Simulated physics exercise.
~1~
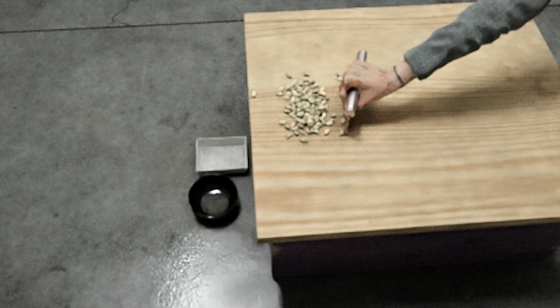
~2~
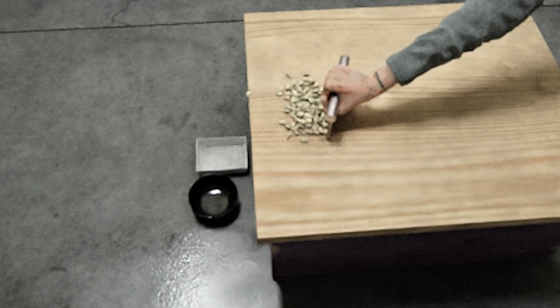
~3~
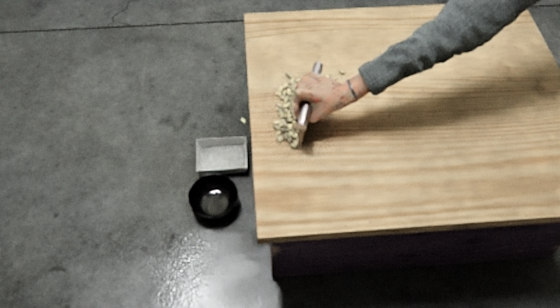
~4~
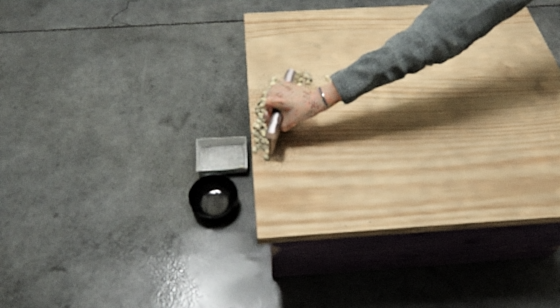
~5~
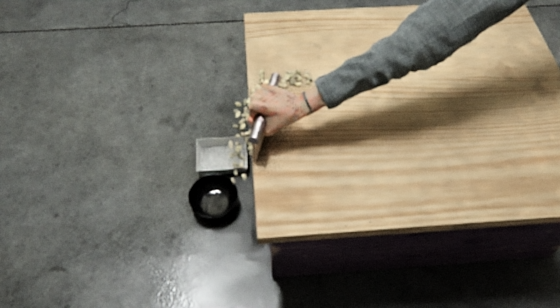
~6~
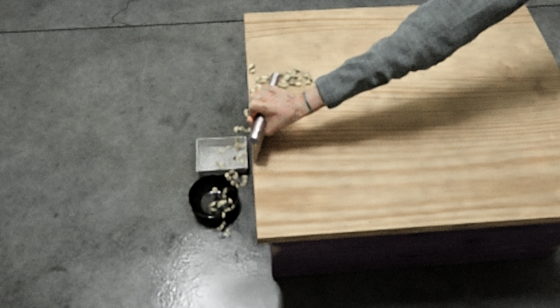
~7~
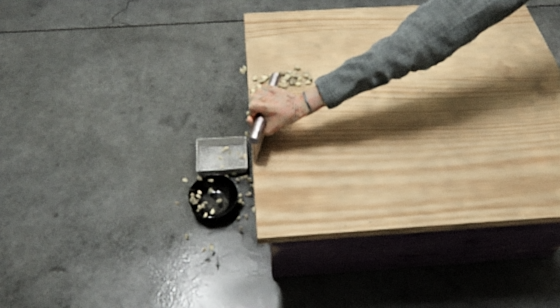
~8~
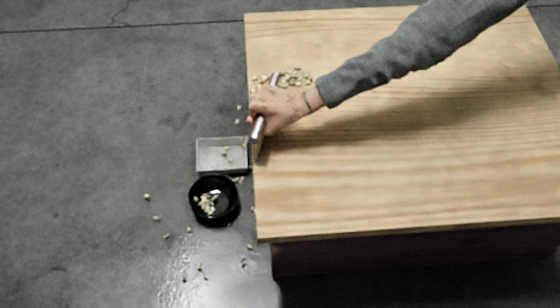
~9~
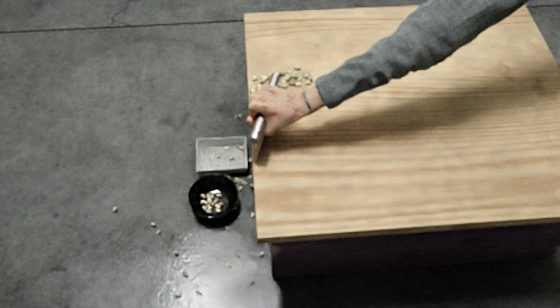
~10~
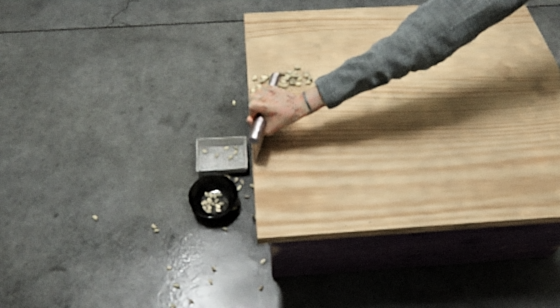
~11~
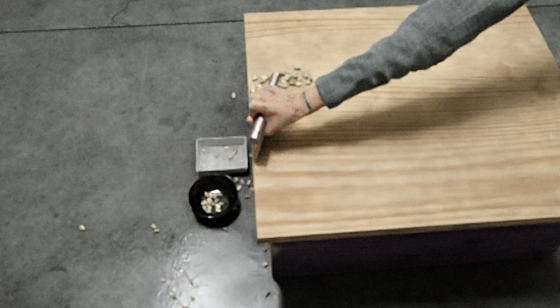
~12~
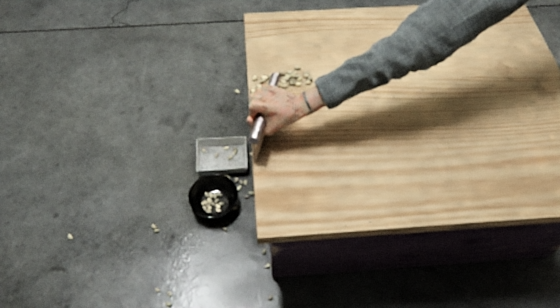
A hand pushing pale beans left across a wooden board with a scraper, some dropping into a black bowl, others scattering on the floor.
